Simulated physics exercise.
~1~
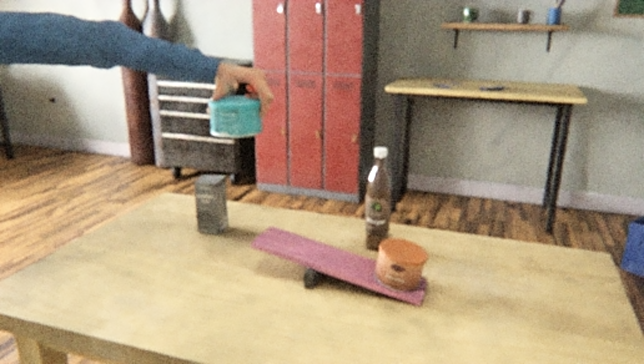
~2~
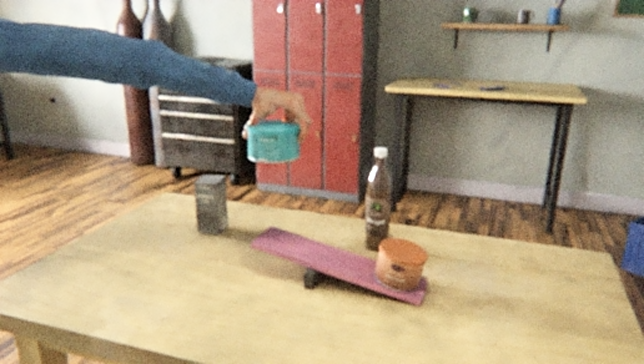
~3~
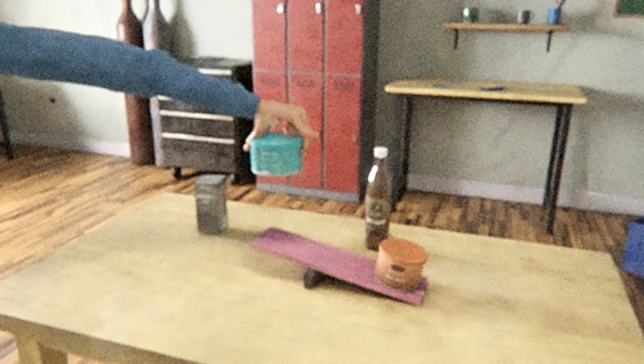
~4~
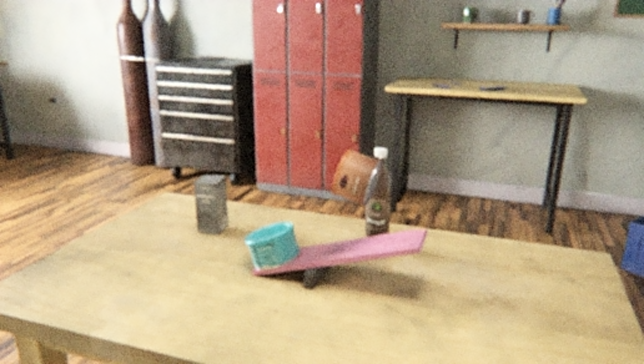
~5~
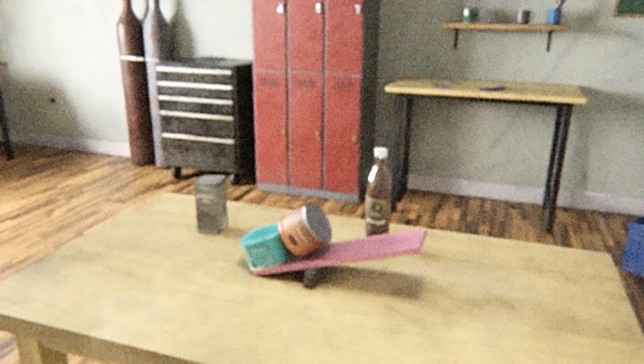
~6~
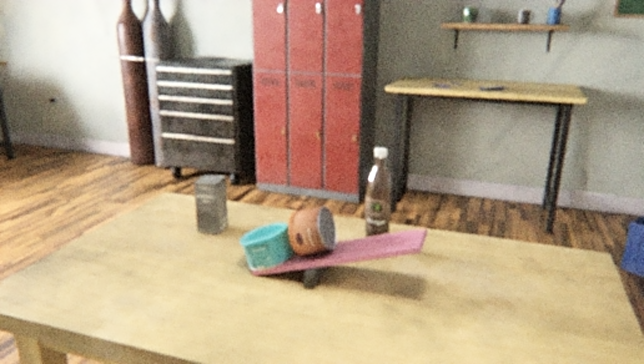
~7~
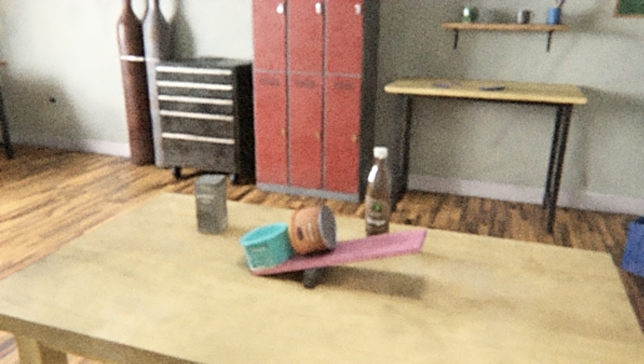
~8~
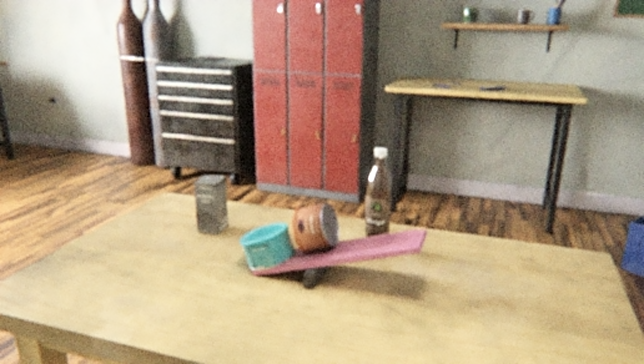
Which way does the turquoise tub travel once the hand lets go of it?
The turquoise tub moves down and lands on the left end of the pink plank.
